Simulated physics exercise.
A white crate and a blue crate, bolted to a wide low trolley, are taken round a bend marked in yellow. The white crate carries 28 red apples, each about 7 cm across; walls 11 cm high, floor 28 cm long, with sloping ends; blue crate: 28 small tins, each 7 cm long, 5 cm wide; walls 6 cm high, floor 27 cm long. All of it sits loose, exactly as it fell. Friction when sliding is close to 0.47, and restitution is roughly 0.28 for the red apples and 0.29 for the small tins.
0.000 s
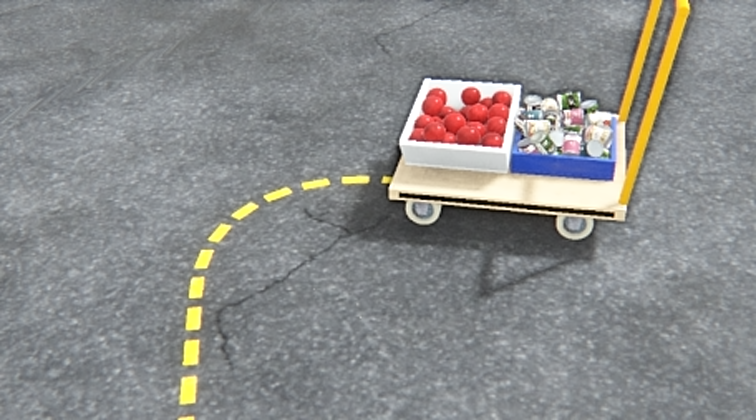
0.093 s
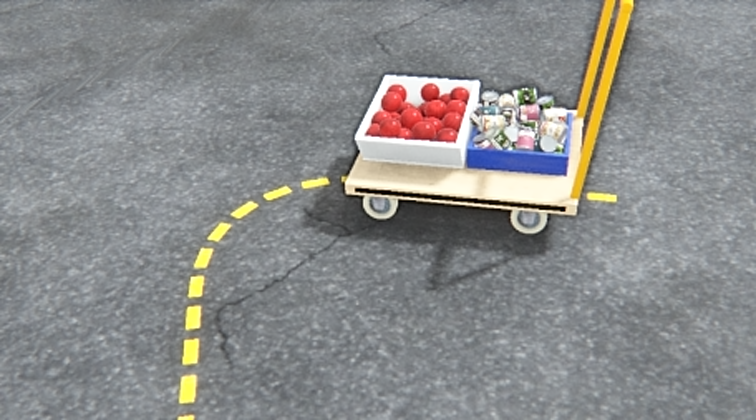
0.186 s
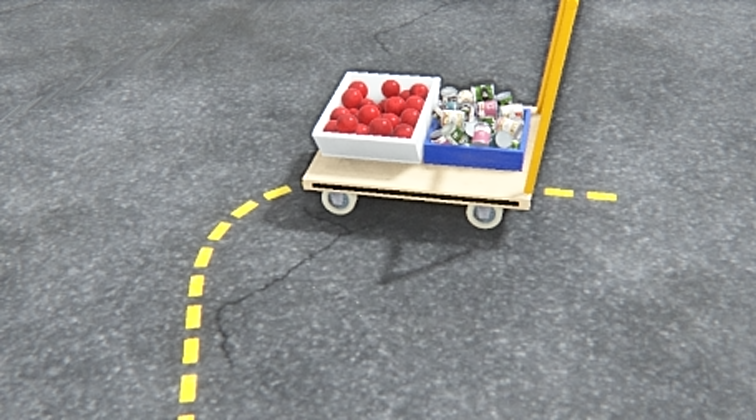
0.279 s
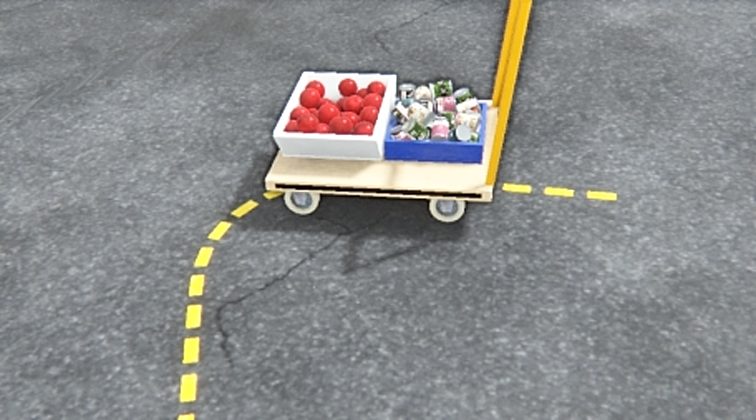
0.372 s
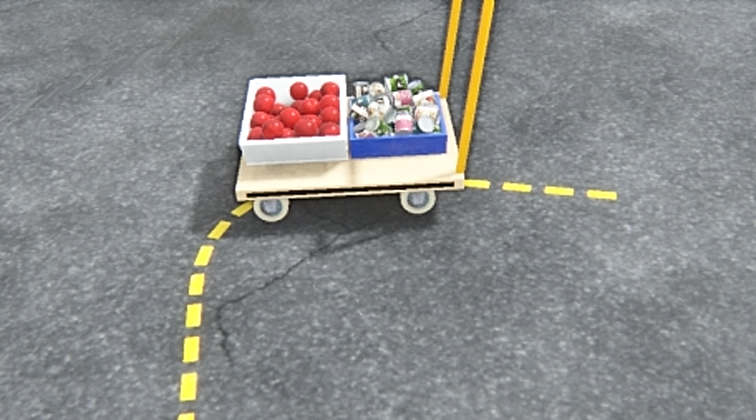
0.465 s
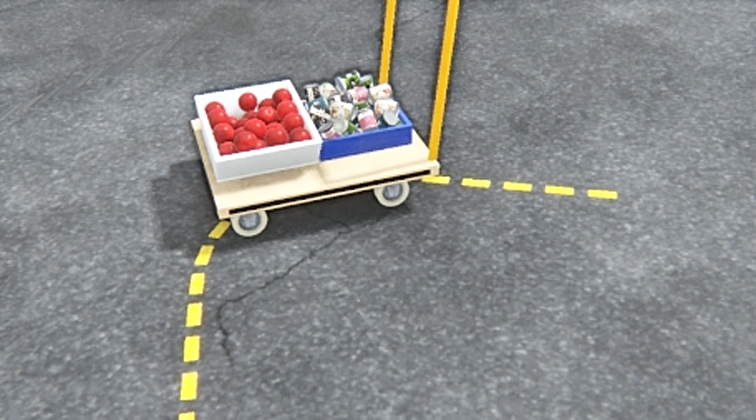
Flatbed cart carrying a white crate of red apples and a blue crate of small tins rolling left, then starting to turn along a dashed yellow line.
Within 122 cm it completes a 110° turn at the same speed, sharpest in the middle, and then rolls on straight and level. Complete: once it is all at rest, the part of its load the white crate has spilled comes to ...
... under a sixth.
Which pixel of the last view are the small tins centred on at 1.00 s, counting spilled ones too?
Middle: About (172, 213) px.
After 0.59 s, white crate 28 in, 0 out and blue crate 27 in, 1 out.
After 0.75 s, white crate 28 in, 0 out and blue crate 23 in, 5 out.
After 1.00 s, white crate 28 in, 0 out and blue crate 21 in, 7 out.
When it is over (at 1.46 s), white crate 28 in, 0 out and blue crate 20 in, 8 out. Asked share, 0 of 28, 0 per cent.
